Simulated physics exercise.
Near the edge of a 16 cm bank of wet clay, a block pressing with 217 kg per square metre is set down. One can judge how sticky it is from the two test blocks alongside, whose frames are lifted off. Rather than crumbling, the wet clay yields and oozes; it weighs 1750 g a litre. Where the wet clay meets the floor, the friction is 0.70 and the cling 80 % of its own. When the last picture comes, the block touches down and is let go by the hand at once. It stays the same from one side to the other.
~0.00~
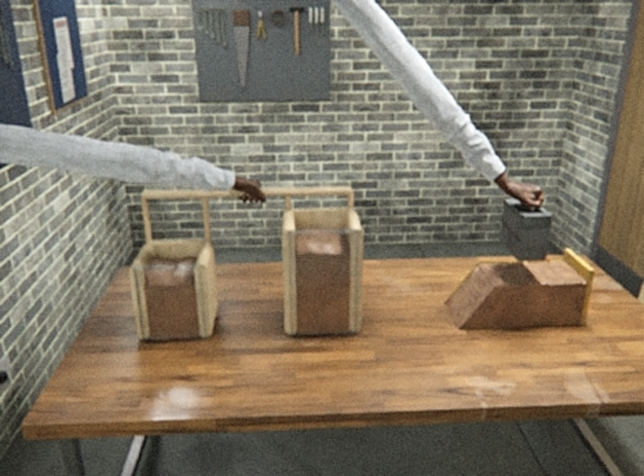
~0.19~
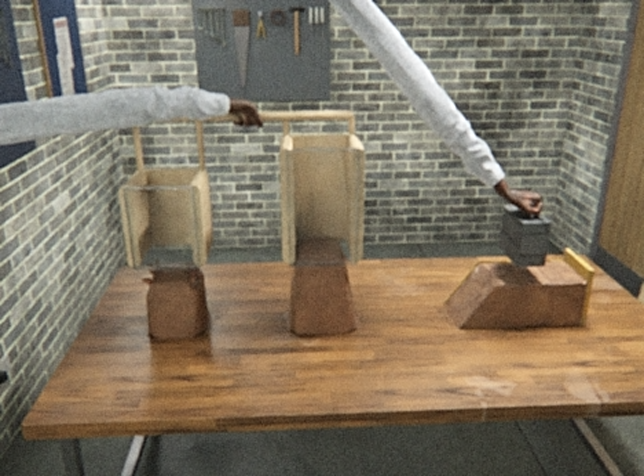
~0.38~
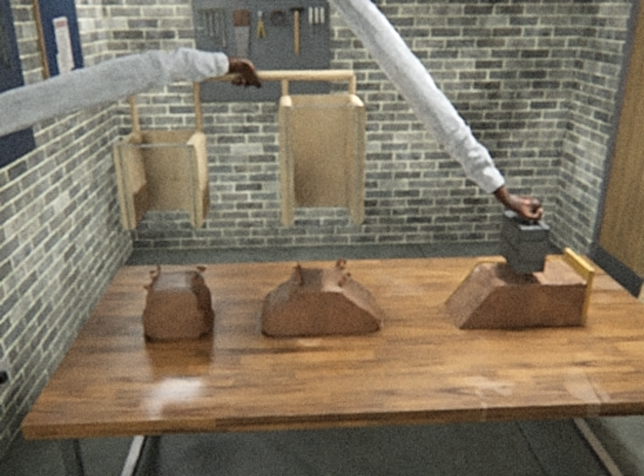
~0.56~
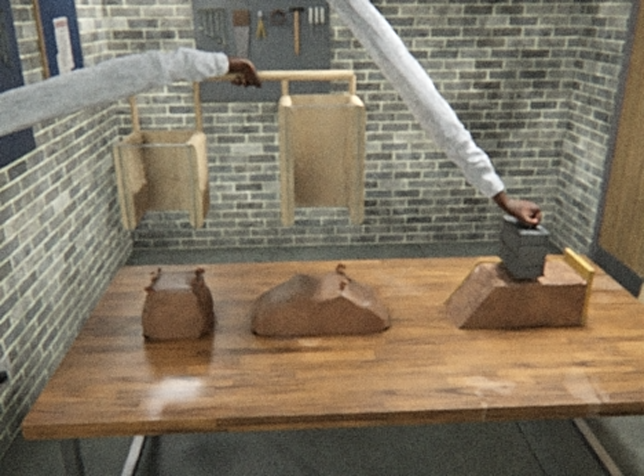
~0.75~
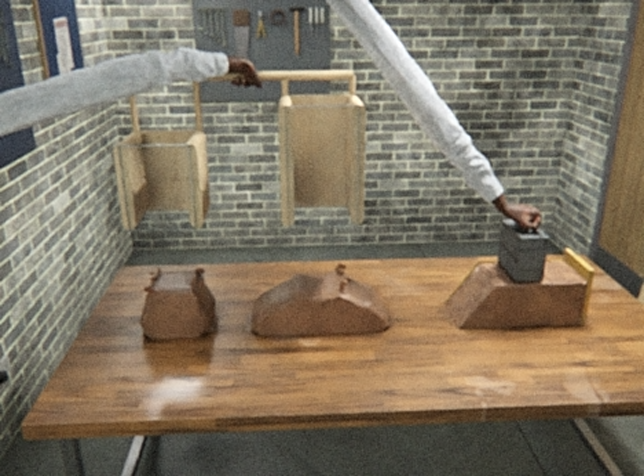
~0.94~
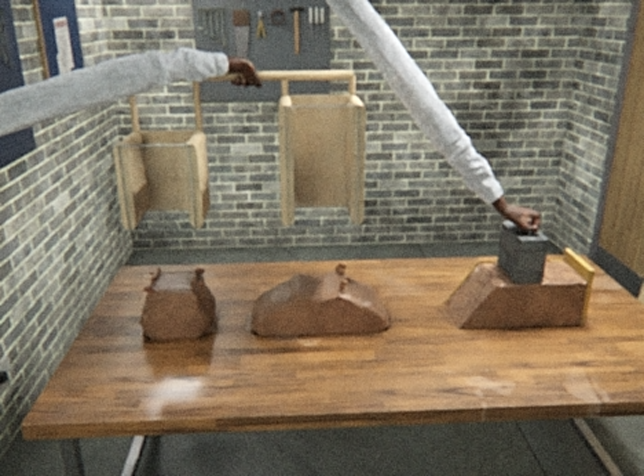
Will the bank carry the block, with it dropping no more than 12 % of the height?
No, it breaks.
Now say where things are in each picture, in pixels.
In the first frame, top of the wet clay at (514, 285); blocks stand 21 cm, 31 cm (left to right).
In the second frame, top of the wet clay at (514, 285); blocks stand 21 cm, 28 cm (left to right).
In the third frame, top of the wet clay at (514, 285); blocks stand 18 cm, 18 cm (left to right).
In the fourth frame, top of the wet clay at (514, 285); blocks stand 17 cm, 16 cm (left to right).
In the fifth frame, top of the wet clay at (514, 285); blocks stand 17 cm, 16 cm (left to right).
In the sixth frame, top of the wet clay at (514, 285); blocks stand 17 cm, 16 cm (left to right).
After 1.08 s, the block is down by 4 % of the bank's height and stands upright.
After 1.25 s, the block is down by 7 % of the bank's height and leans 2 degrees.
After 1.42 s, the block is down by 10 % of the bank's height and leans 4 degrees.
After 1.59 s, the block is down by 13 % of the bank's height and leans 5 degrees.
After 2.81 s, at the end, the block is down by 22 % of the bank's height and leans 12 degrees.
